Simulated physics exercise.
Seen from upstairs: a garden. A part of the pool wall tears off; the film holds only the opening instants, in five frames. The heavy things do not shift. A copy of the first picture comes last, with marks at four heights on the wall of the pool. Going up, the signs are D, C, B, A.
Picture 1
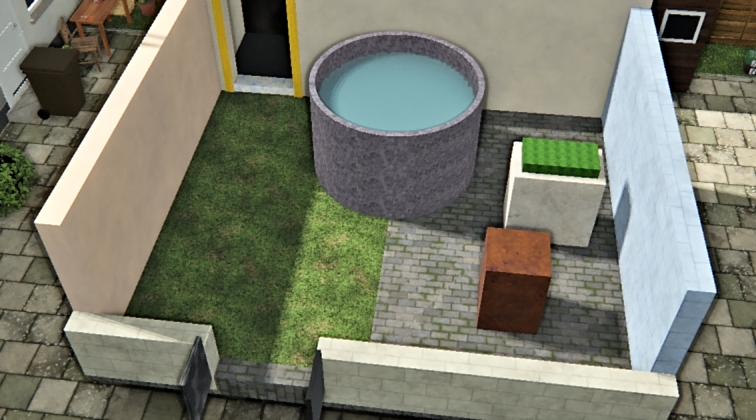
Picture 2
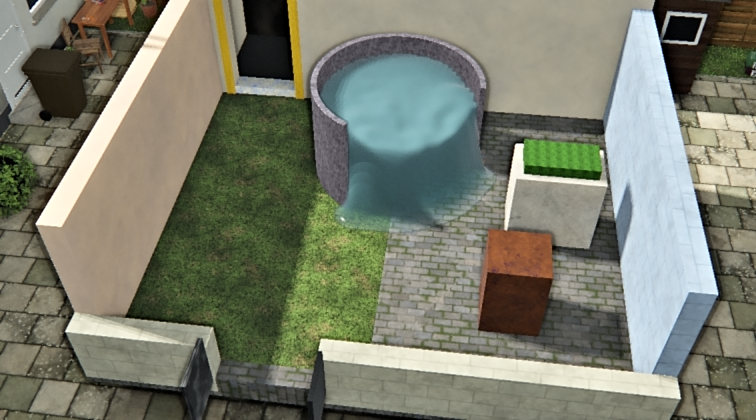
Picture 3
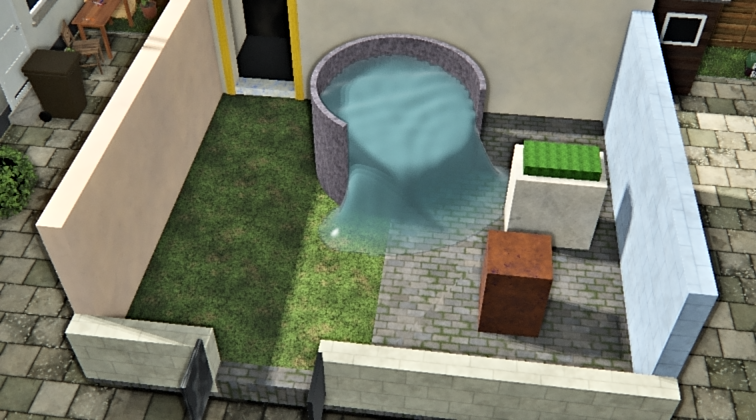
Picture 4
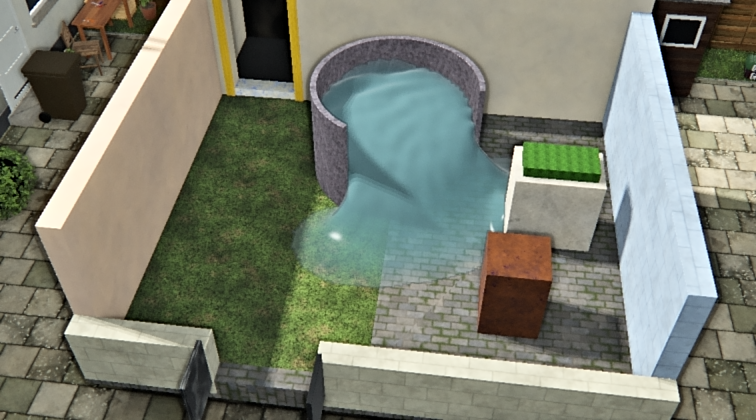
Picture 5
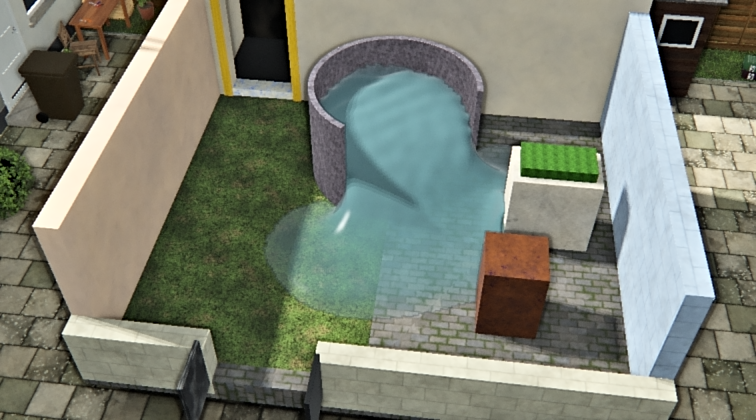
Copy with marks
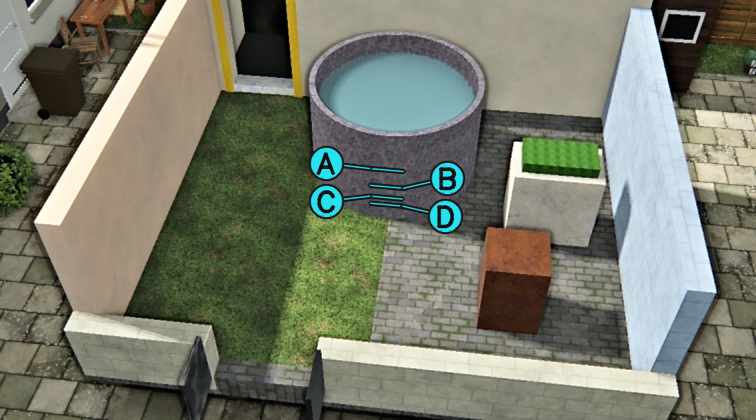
A round, dark stone pool filled with blue-green water stands against the back wall of a small walled yard, seen from upstairs. Grass lies on the left below a yellow-framed doorway, with grey paving, a pale planter topped with green and a rust-brown block on the right, and an open gate in front. The pool's front side vanishes and water pours forward, spreading across grass and paving.
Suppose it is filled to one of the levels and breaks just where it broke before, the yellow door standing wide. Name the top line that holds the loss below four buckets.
The limit is A.
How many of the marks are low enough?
All of the four.
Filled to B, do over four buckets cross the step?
No, that is safe.
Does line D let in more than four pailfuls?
No.
On the marked copy, A at (386, 170); B at (386, 186); C at (386, 197); D at (386, 204); from the bottom up D, C, B, A.
With A, a bucket or two gets in.
With B, nothing gets over.
With C, nothing gets over.
With D, nothing gets over.
